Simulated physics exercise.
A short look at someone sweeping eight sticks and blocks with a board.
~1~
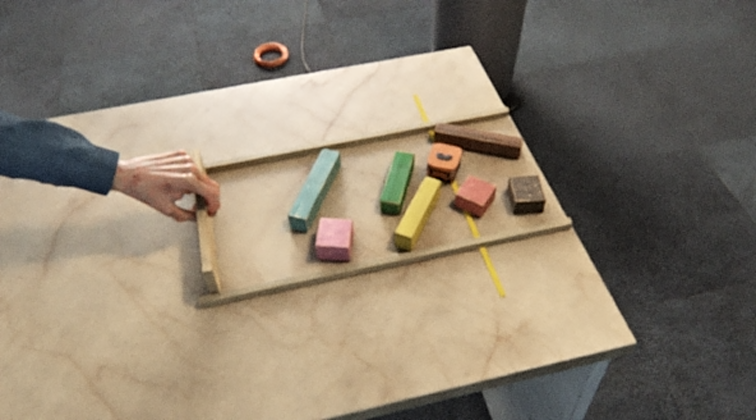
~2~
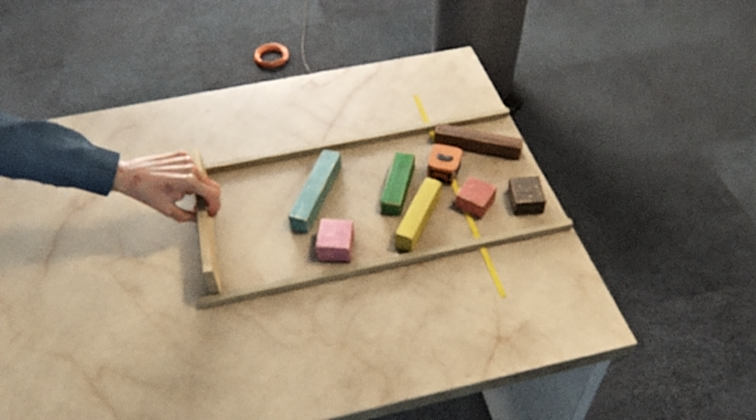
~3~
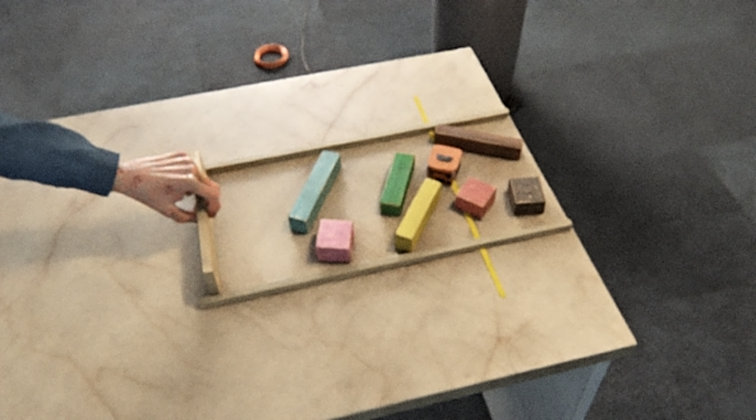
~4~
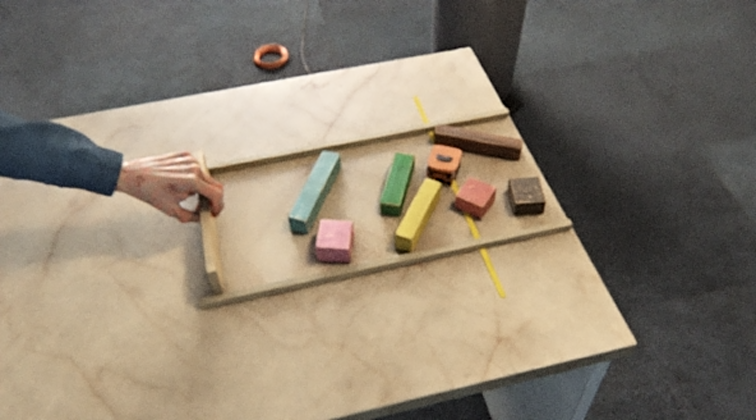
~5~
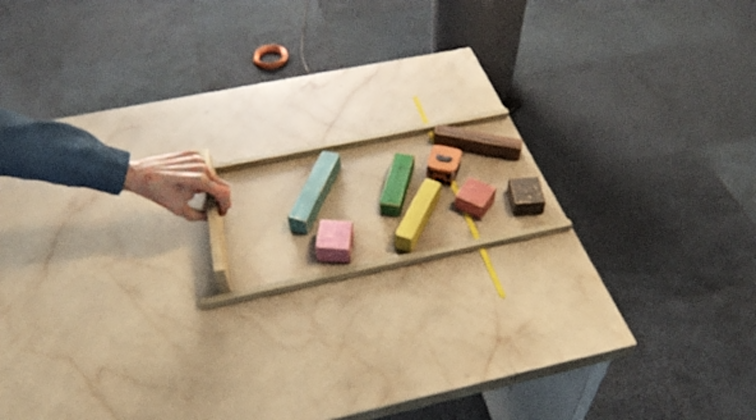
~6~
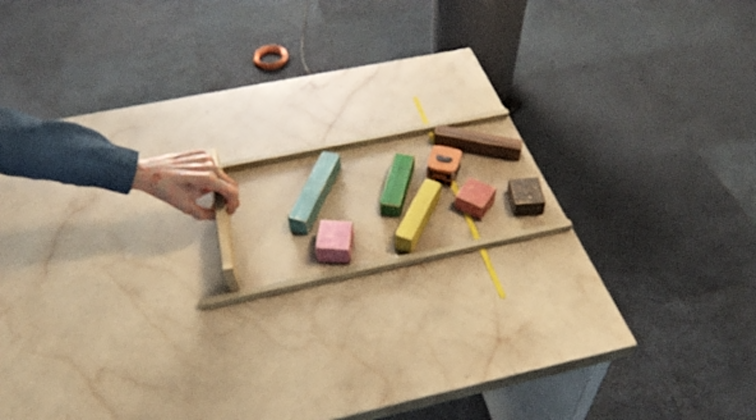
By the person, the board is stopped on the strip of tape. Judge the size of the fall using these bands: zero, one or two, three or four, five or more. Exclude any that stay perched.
One or two come down.
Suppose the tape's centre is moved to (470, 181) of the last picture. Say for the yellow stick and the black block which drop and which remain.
Outcome - yellow stick is left in place, black block topples off.
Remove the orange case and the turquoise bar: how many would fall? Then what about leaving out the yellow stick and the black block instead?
The first removal gives 0, the second gives 0.
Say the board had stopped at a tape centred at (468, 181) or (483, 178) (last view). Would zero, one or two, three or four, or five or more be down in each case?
Going one tape after another, I'd say just one or two for the first and either one or two for the second.
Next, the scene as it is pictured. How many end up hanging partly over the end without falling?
I get 1.
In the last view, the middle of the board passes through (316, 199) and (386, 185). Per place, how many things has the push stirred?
2 by the first point, 4 by the second.
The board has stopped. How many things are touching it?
That number would be 2.
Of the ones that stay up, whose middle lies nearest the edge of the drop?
Red block.
A little later, none off yet; black block at rest near (526, 196); brown stick at rest near (478, 143); red block at rest near (475, 198).
When it is over, the number that fall off is one or two; down, black block.
